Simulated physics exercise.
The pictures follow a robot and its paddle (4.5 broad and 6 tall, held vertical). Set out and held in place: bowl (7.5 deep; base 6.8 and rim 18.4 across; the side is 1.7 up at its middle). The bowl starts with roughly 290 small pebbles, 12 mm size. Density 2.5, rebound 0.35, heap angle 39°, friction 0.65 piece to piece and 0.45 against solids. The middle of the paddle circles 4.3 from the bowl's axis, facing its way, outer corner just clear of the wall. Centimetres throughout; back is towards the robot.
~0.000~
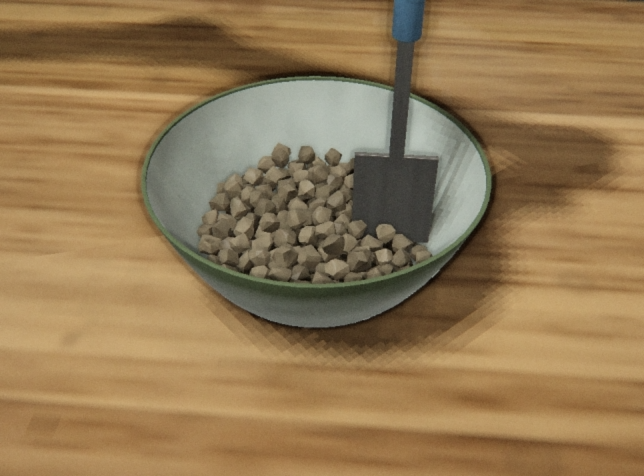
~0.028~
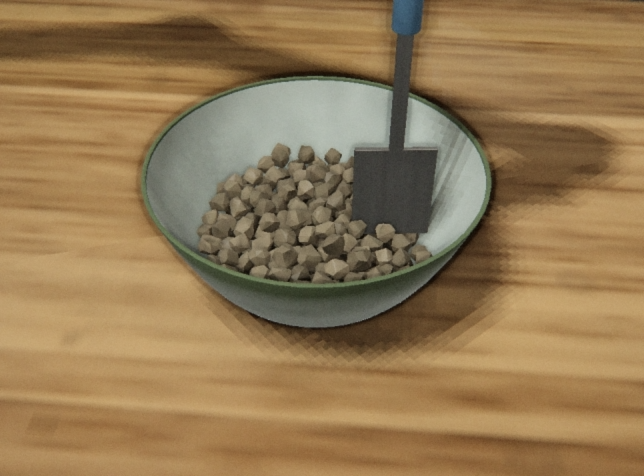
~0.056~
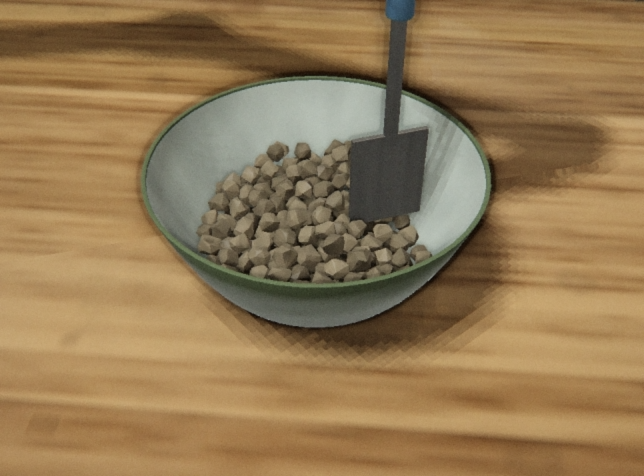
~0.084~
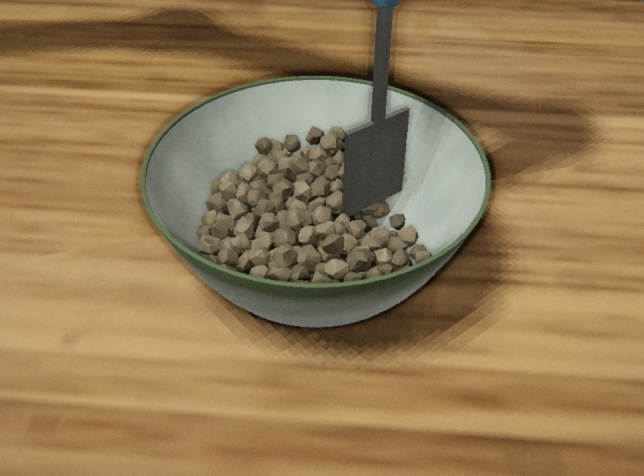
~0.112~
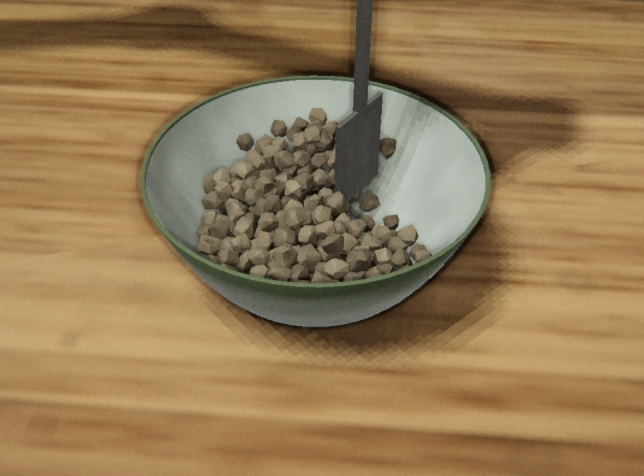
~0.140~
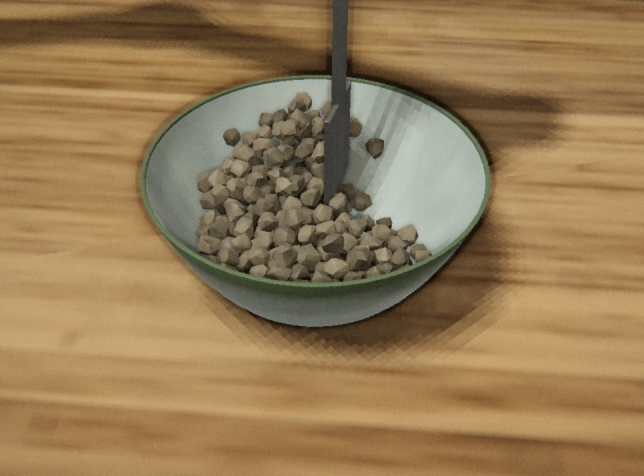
At first a dark, flat paddle with a blue handle stands at the right side of a pale, green-rimmed bowl of small brown pebbles. It then sweeps toward the back of the bowl, turning edge-on as it pushes pebbles up into a heap at the back left.
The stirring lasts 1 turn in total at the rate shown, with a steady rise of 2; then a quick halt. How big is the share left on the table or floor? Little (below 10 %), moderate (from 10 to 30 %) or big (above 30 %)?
A little share, below 10 %, ends on the table or floor.
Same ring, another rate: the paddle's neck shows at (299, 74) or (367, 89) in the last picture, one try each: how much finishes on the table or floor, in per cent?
Some 15 and 5 per cent.
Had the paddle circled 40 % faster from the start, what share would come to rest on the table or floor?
In that case some 15 per cent.
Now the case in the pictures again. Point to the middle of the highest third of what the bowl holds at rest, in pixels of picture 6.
Near (359, 211).
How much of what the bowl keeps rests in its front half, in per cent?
Some 50 per cent.
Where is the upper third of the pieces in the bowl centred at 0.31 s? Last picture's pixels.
At about (220, 216).
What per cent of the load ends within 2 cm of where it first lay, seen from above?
Roughly 35 per cent.
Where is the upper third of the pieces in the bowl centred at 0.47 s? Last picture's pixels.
At about (369, 254).
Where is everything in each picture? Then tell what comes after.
In the first frame, the paddle neck at (399, 132), 0° round; upper third of the load around (309, 219), from x 210 to 420, top at y 155; 294 in the bowl.
In the second frame, the paddle neck at (398, 125), 6° round; upper third of the load around (312, 211), from x 210 to 420, top at y 155.
In the third frame, the paddle neck at (392, 110), 23° round; upper third of the load around (312, 205), from x 205 to 420, top at y 150.
In the fourth frame, the paddle neck at (380, 97), 41° round; upper third of the load around (313, 190), from x 205 to 420, top at y 135.
In the fifth frame, the paddle neck at (361, 86), 60° round; upper third of the load around (300, 181), from x 205 to 420, top at y 120.
In the sixth frame, the paddle neck at (339, 78), 78° round; upper third of the load around (285, 177), from x 205 to 420, top at y 100; 294 in the bowl.
After 0.31 s, 185° round, highest piece 10 above the table; 287 in the bowl, 7 in flight or on the tool.
After 0.47 s, 293° round, highest piece 9 above the table; 281 in the bowl, 10 on the table or floor, 3 in flight or on the tool.
After 0.76 s, 0° round, highest piece 6 above the table; 276 in the bowl, 18 on the table or floor.
After 1.46 s, 0° round, highest piece 6 above the table; 276 in the bowl, 18 on the table or floor.
In the end, 276 in the bowl, 18 on the table or floor. That is 6 % on the table or floor.
